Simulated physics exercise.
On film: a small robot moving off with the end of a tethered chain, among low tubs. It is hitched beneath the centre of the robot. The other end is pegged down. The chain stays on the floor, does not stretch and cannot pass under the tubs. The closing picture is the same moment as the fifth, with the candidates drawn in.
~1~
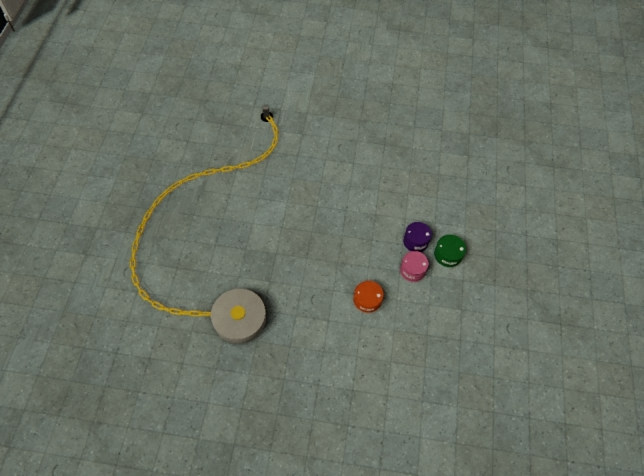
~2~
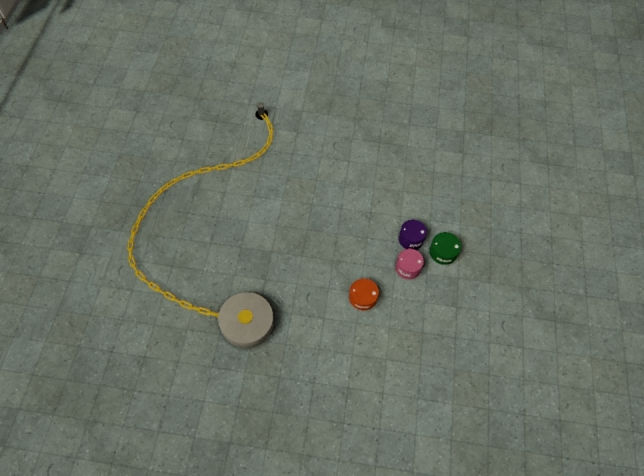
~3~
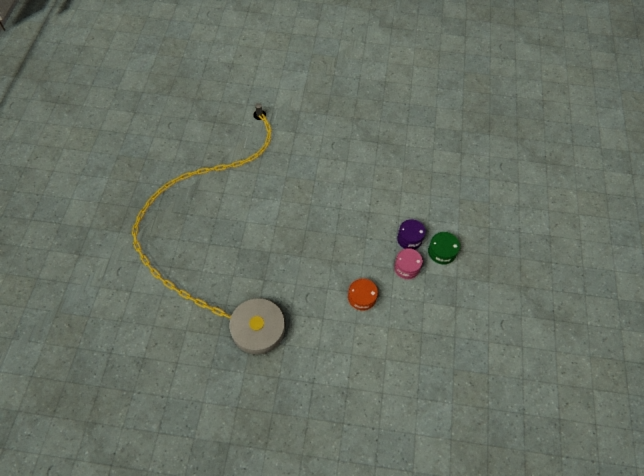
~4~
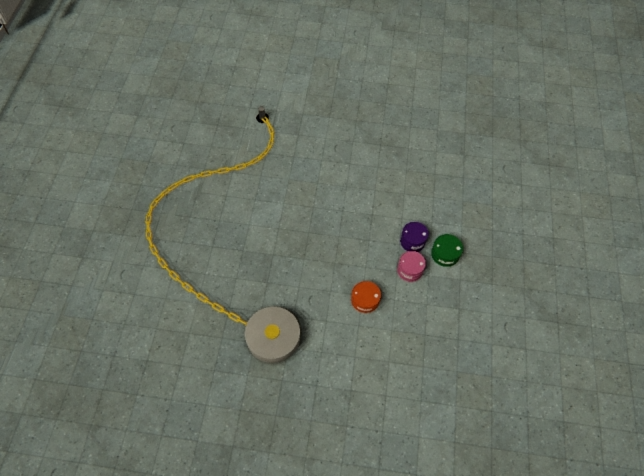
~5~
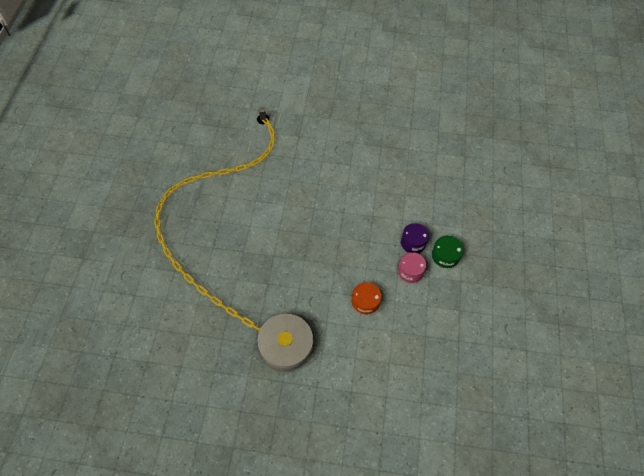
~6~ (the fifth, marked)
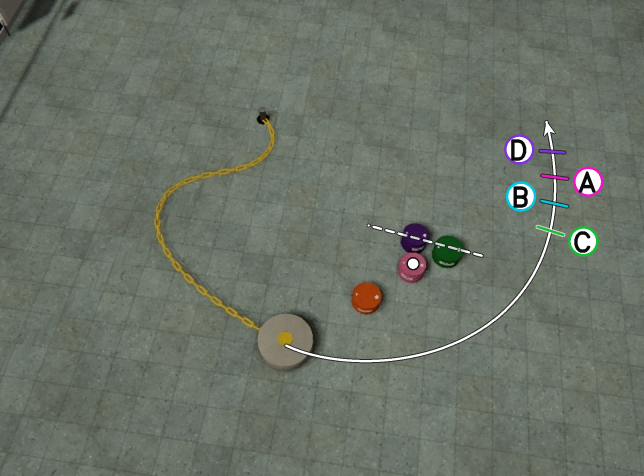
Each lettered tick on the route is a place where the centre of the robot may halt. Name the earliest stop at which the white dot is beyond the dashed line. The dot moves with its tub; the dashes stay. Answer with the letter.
Up to mark B.
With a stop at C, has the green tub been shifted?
No.
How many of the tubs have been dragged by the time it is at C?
Three.
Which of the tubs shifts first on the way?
The orange one.
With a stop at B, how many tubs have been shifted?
By then, four.
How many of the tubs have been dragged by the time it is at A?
Four.
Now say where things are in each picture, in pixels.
In the first picture, pink tub (414, 267); purple tub (417, 237); orange tub (368, 297).
In the second picture, robot (246, 320); peg (261, 110).
In the third picture, robot (258, 327); purple tub (411, 235).
In the fourth picture, robot (273, 335); green tub (447, 250).
In the fifth picture, robot (286, 342); pink tub (412, 268); purple tub (415, 239); orange tub (366, 298).
On the copy, A at (555, 177); B at (554, 204); C at (550, 231); D at (552, 152); the dashed line at (424, 240); the route from (286, 346) via (516, 299) to (546, 122); the white dot at (413, 264).
On B. First, robot (424, 351); pink tub (412, 268).
Then, robot (528, 283); pink tub (412, 268); orange tub (379, 282).
Finally, robot (557, 199); pink tub (425, 237); purple tub (423, 216); orange tub (401, 228); green tub (450, 232); the dot on the pink tub is over the dashed line.
By contrast, A does it too, but is farther than needed; C leaves the dotted tub short, at (421, 252); D does it too, but is farther than needed.
